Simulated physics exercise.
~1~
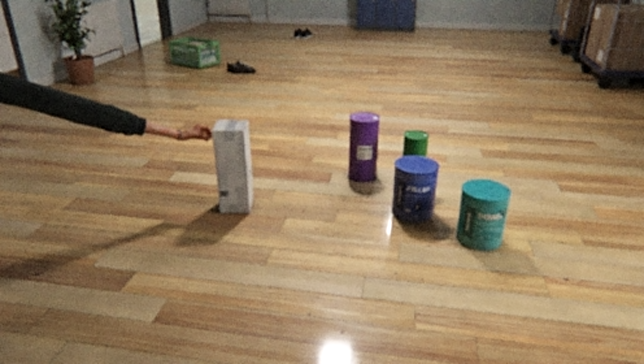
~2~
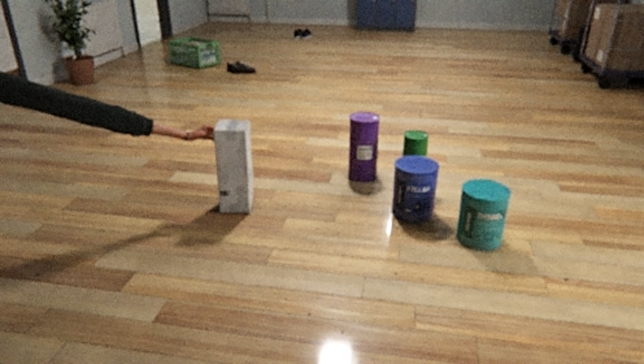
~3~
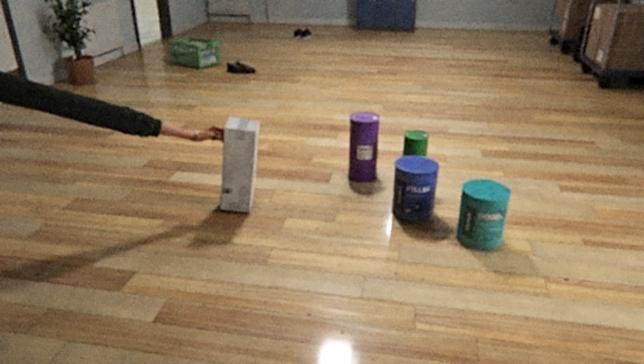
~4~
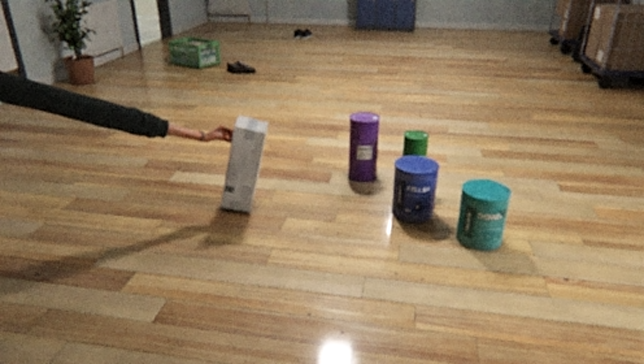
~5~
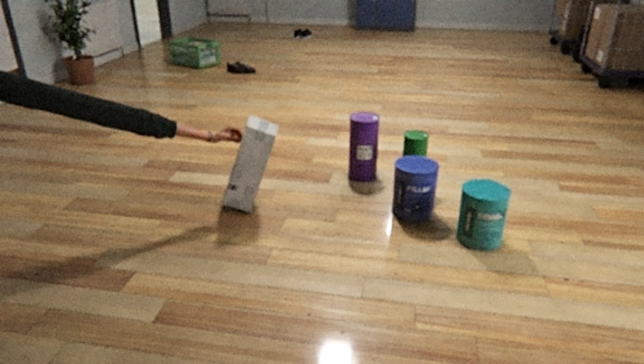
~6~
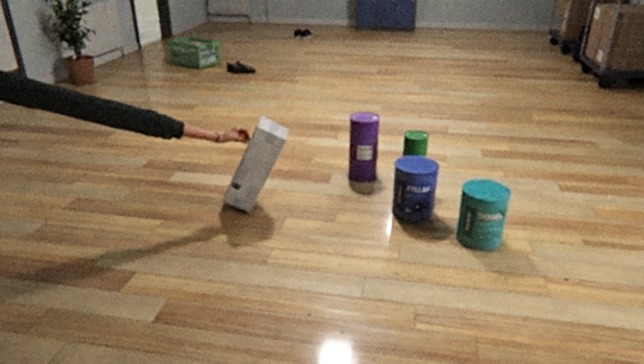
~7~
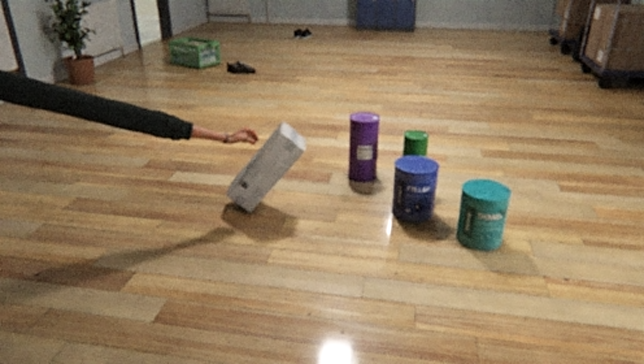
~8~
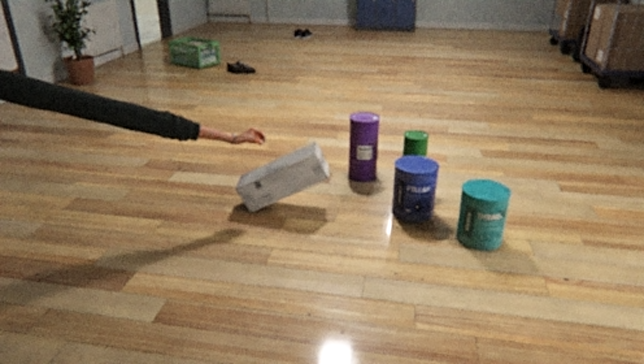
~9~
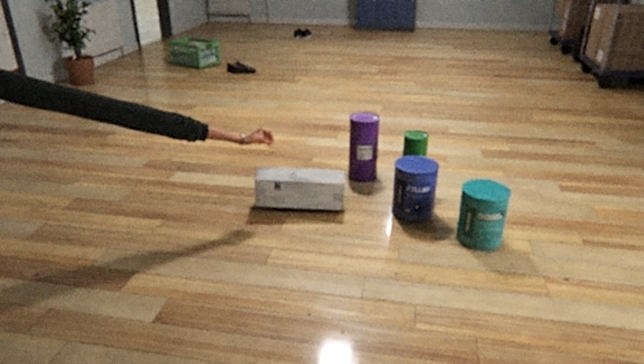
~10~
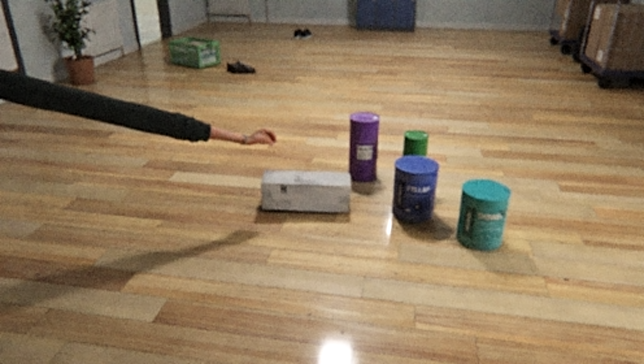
An arm in a dark sleeve reaches in from the left over a glossy wooden floor, seen from slightly above by a still camera, its fingers at the upper part of an upright white box. To the right stand a purple canister, a smaller green canister, a blue pail and a turquoise pail, with a potted plant and a green crate farther back. The hand pushes the box rightward, and it begins to lean. The box tilts farther, leaves the fingers and topples to the right. It ends lying on its side, short of the blue pail, while the hand hovers above and the other containers stay standing.
